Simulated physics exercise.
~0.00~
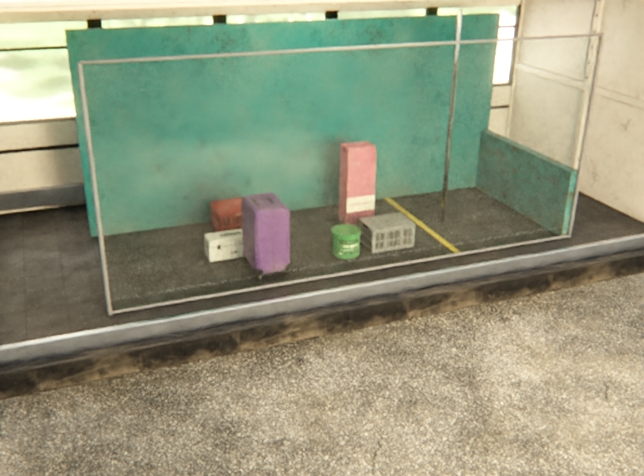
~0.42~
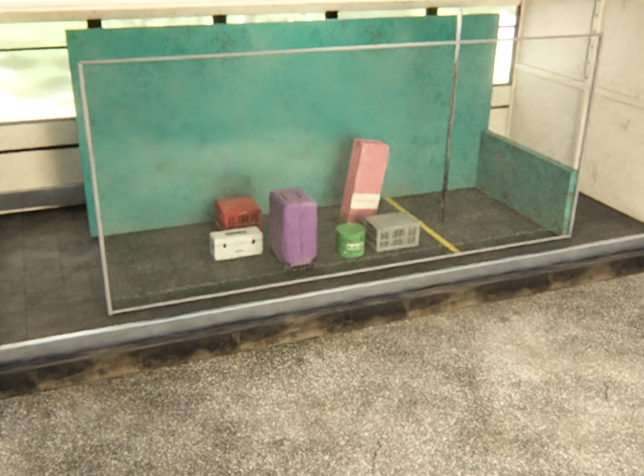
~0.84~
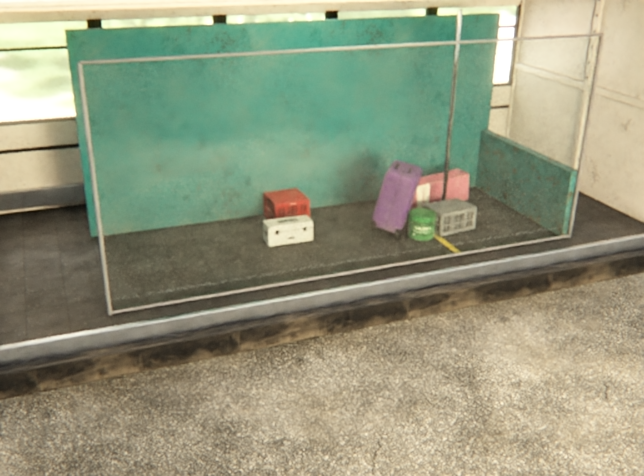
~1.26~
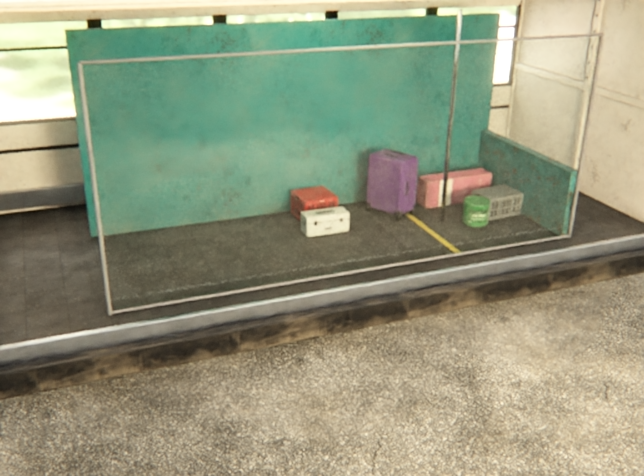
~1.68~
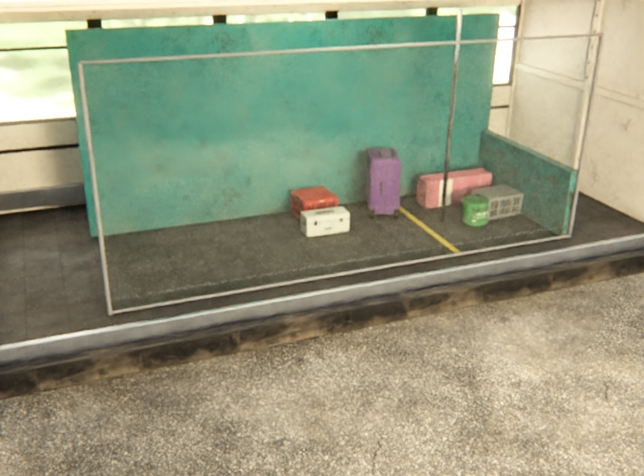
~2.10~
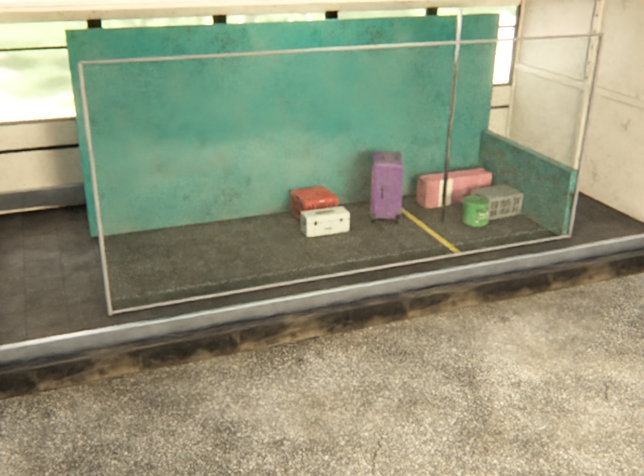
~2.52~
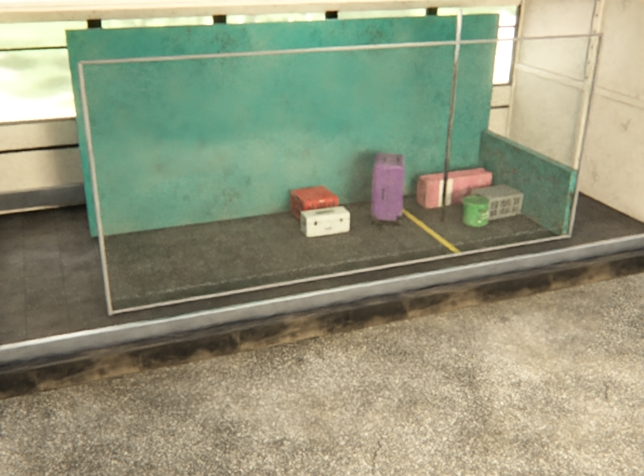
A pink box topples as the load slides right, some pieces crossing a yellow line.
